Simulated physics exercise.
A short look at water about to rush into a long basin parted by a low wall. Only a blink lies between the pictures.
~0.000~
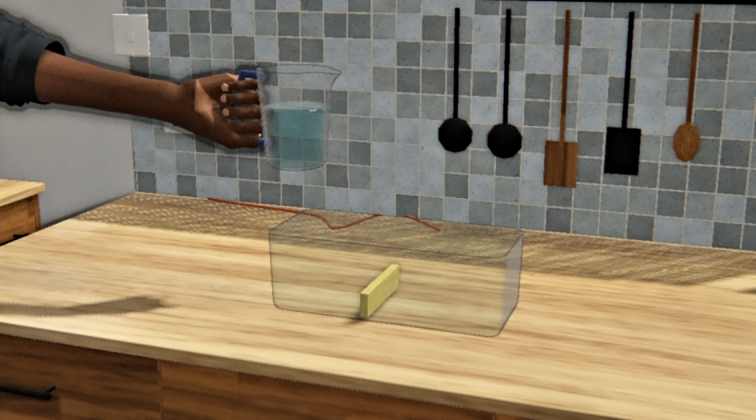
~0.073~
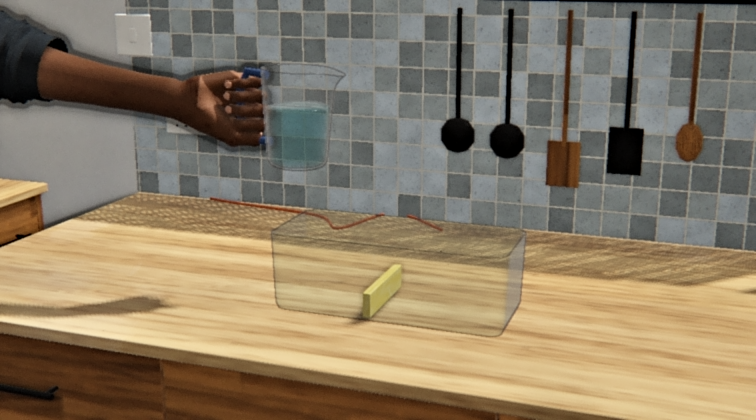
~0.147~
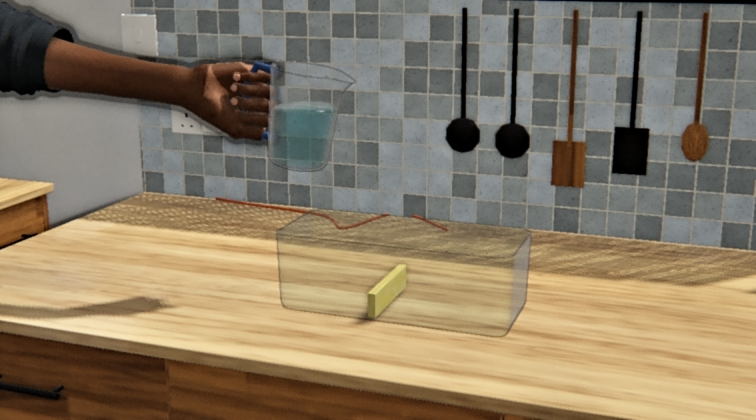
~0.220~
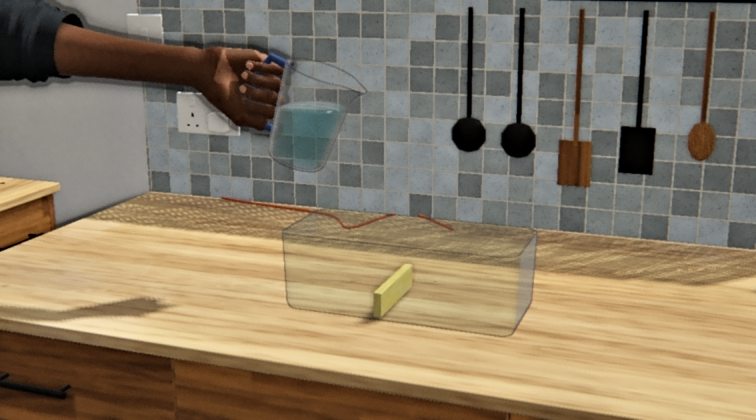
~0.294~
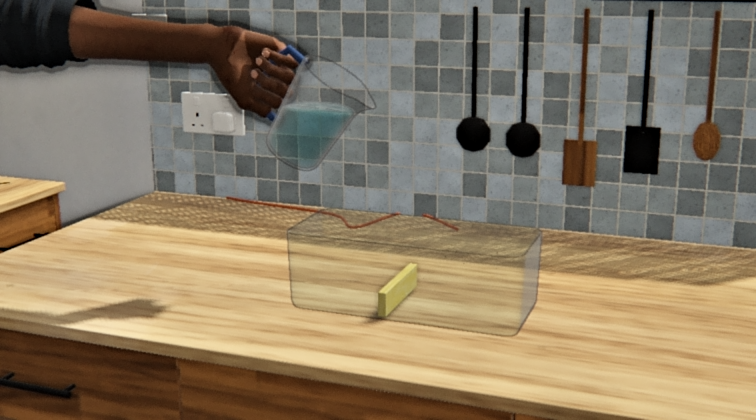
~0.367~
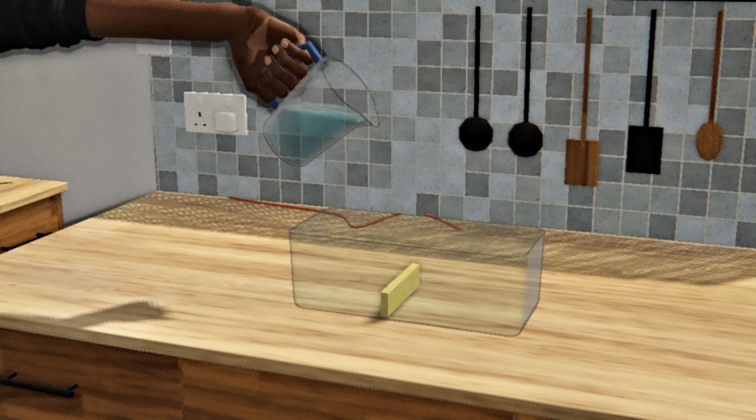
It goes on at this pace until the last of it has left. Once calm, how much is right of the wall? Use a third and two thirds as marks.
It comes to from a third to two thirds.
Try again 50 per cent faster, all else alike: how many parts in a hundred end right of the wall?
Close to 35 per cent.
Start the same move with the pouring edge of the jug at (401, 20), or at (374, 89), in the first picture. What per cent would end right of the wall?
Near 80 % and 90 %.
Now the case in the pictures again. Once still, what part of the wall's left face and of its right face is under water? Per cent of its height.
Left about 40, right about 30.
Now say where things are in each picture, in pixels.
In the first picture, it leans 0°; its right rim is at (341, 72); the water meets the walls at (268, 104) and (327, 108); the long basin's rim runs from (287, 222) to (515, 245); the wall's top is at (380, 280).
In the second picture, it leans 2°; its right rim is at (345, 74); the water meets the walls at (271, 104) and (330, 108).
In the third picture, it leans 9°; its right rim is at (355, 81); the water meets the walls at (277, 105) and (336, 108).
In the fourth picture, it leans 20°; its right rim is at (366, 92); the water meets the walls at (283, 106) and (345, 109).
In the fifth picture, it leans 33°; its right rim is at (376, 108); the water meets the walls at (282, 113) and (355, 111).
In the sixth picture, it leans 49°; its right rim is at (379, 126); the water meets the walls at (274, 115) and (366, 117).
A moment on, the jug is tipped right over and 59 per cent is still to pour, 4 is left of the wall and 10 right of it.
Next, the jug is tipped right over and 9 per cent is still to pour, 35 is left of the wall and 44 right of it.
Then the jug is tipped right over and 0 per cent is still to pour, 49 is left of the wall and 49 right of it.
Later the jug is tipped right over and 0 per cent is still to pour, 50 is left of the wall and 49 right of it.
In the end 50 per cent lies left of the wall, 49 right of it and 1 outside.
